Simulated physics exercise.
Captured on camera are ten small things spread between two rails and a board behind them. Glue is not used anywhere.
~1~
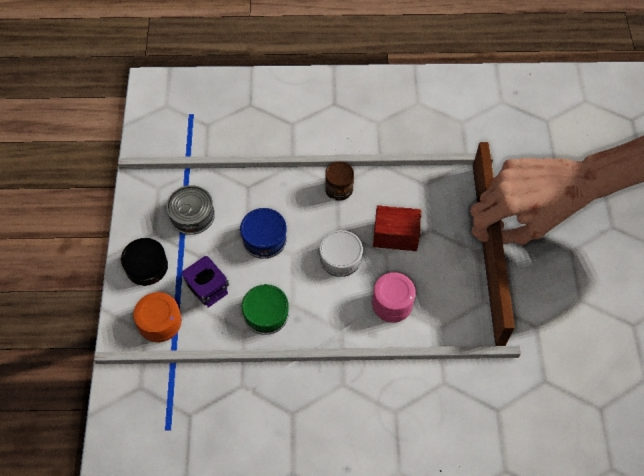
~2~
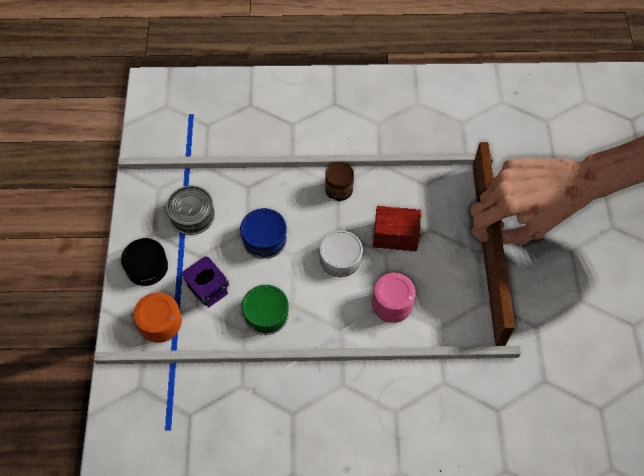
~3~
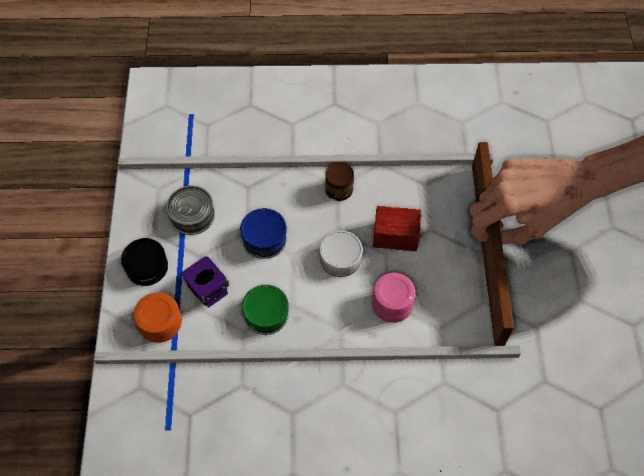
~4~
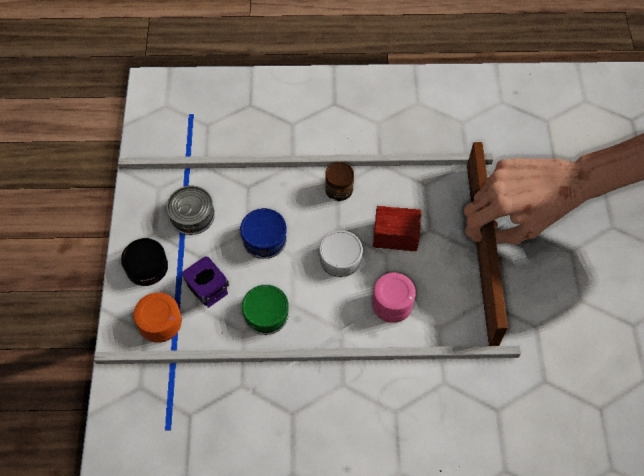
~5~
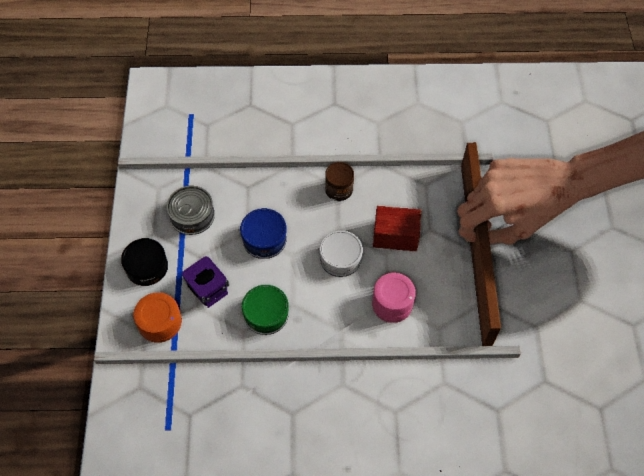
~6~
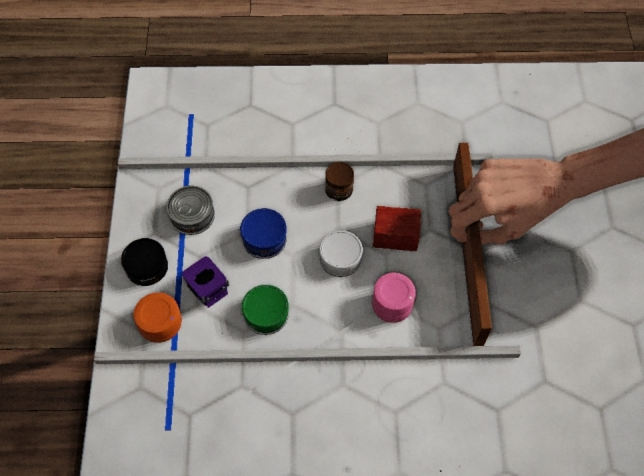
In the video, ten small objects, including colourful round pieces and a red block, sit still between two rails on a hexagon-patterned surface crossed by blue tape, while a hand at the right slides a wooden board slightly left.
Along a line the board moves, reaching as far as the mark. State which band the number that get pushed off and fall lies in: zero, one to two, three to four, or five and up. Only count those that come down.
The band is one to two.
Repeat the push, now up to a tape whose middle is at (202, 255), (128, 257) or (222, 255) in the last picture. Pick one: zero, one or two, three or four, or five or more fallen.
Lab note - count per position: No fall at all; more than four; none.
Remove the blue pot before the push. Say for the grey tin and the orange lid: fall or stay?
So the grey tin is still there and the orange lid goes off the edge.
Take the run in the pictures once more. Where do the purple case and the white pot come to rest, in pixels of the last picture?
Final centres, first then second: (124, 286), (158, 267).
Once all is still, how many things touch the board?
Result: 4 in all.
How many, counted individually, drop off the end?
Altogether the count is 2.
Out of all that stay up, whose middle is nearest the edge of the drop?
The blue pot is foremost.
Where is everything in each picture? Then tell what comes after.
The first frame shows black tub (145, 262); orange lid (158, 317); grey tin (191, 210); board (492, 240); tape (181, 256).
The second frame shows orange lid (158, 318); board (492, 240).
The third frame shows grey tin (191, 210); red block (397, 228).
The fourth frame shows black tub (145, 262); purple case (206, 282).
The fifth frame shows orange lid (158, 318); brown tub (339, 182).
The sixth frame shows black tub (145, 262); orange lid (158, 318); grey tin (191, 210); board (471, 241); tape (181, 256).
A little later, none off yet; black tub at rest near (145, 262); orange lid at rest near (158, 318); grey tin at rest near (191, 210).
When it is over, the number that fall off is one or two; down, orange lid and black tub.
